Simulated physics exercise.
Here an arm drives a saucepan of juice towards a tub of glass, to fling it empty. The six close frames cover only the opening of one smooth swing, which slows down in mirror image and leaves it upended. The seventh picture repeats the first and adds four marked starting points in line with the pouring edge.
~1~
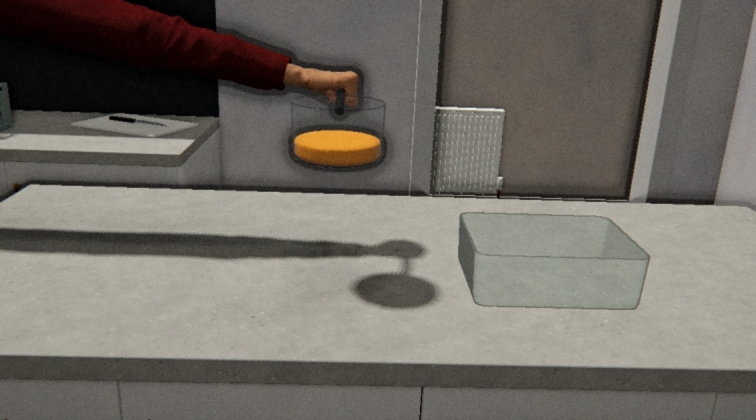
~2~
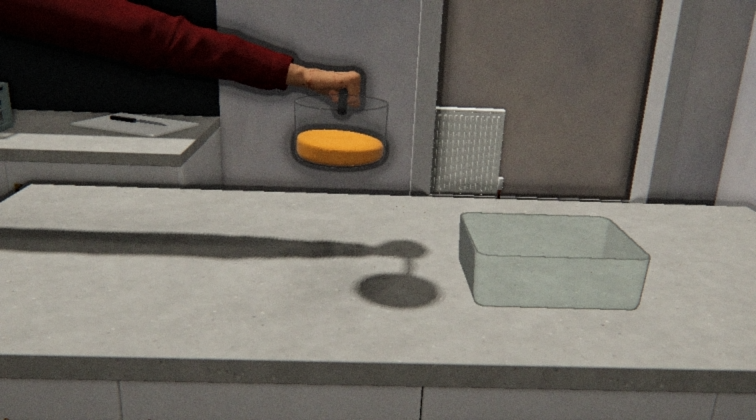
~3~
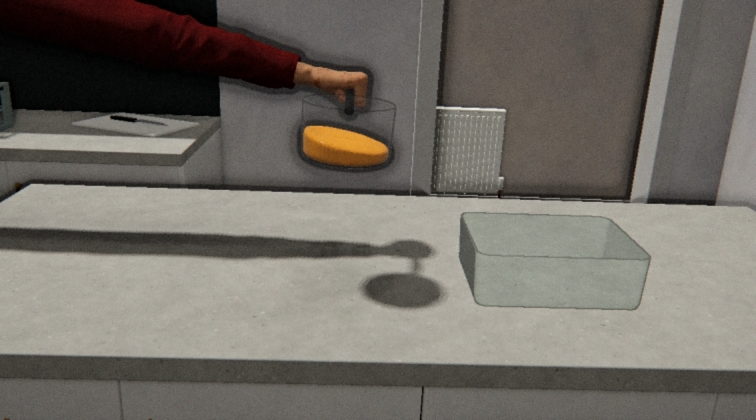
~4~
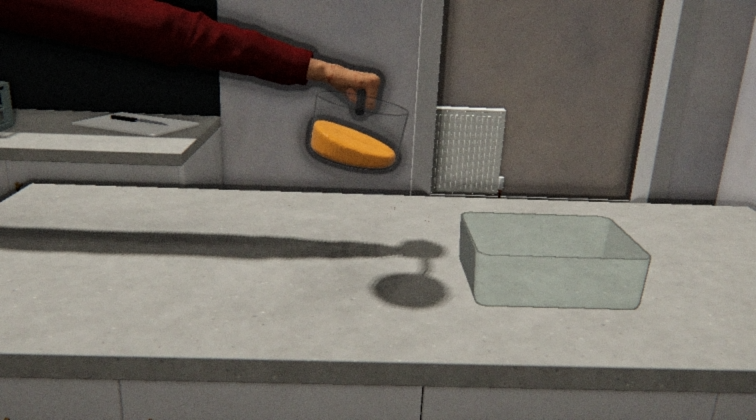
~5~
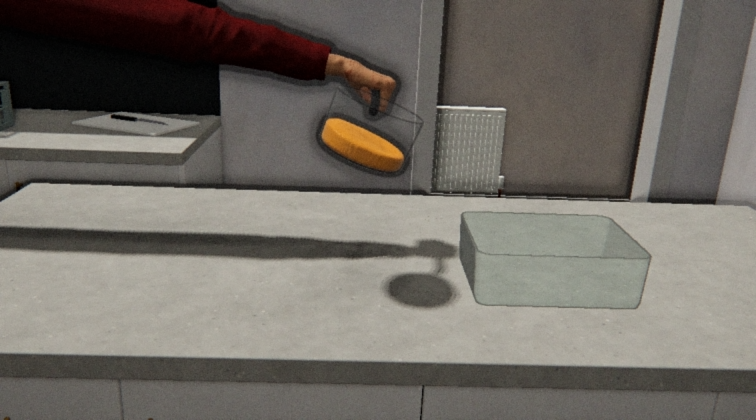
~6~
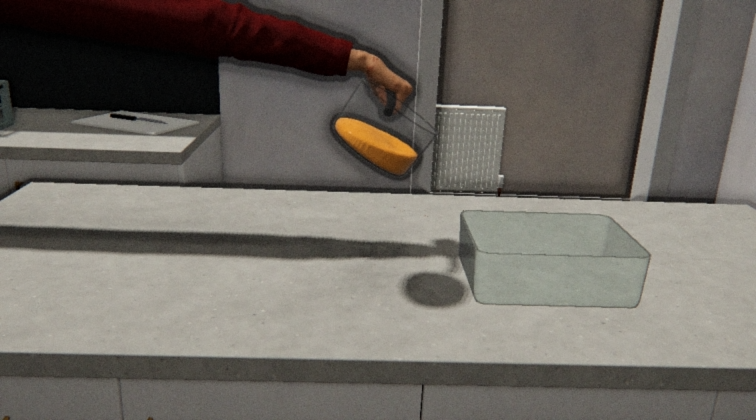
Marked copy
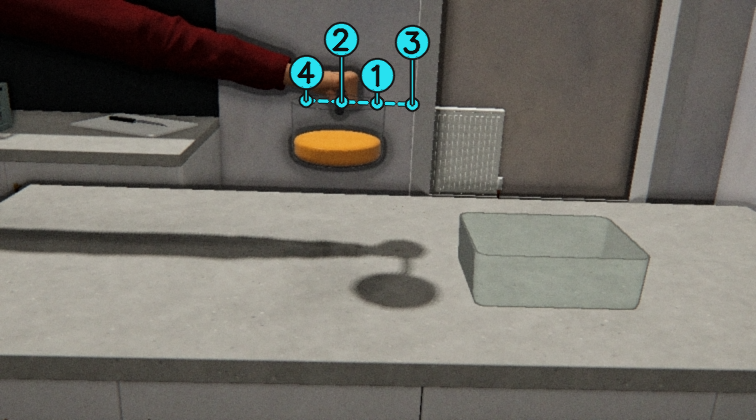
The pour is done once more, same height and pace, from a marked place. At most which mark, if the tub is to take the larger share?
I would pick dot 2.
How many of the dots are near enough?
Three of the four.
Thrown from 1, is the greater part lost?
No.
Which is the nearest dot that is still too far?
That would be 4.
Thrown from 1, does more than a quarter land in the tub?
Yes, clearly.
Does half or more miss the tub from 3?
No, not at all.
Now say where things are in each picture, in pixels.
In the first frame, upright, lip at (384, 103); tub from (472, 304) to (637, 308); nothing has left yet.
In the second frame, upright, lip at (387, 103); nothing has left yet.
In the third frame, tipped about 3°, lip at (395, 105); nothing has left yet.
In the fourth frame, tipped about 9°, lip at (407, 111); nothing has left yet.
In the fifth frame, tipped about 20°, lip at (422, 120); nothing has left yet.
In the sixth frame, tipped about 33°, lip at (437, 131); nothing has left yet.
On the marked copy, 1 at (377, 103); 2 at (341, 101); 3 at (412, 104); 4 at (306, 100).
Choosing 1, about 72 % lands in the tub, 10 % falls short and 17 % goes beside or beyond.
Choosing 2, about 66 % lands in the tub, 21 % falls short and 13 % goes beside or beyond.
Choosing 3, about 72 % lands in the tub, 5 % falls short and 24 % goes beside or beyond.
Choosing 4, about 9 % lands in the tub, 89 % falls short.
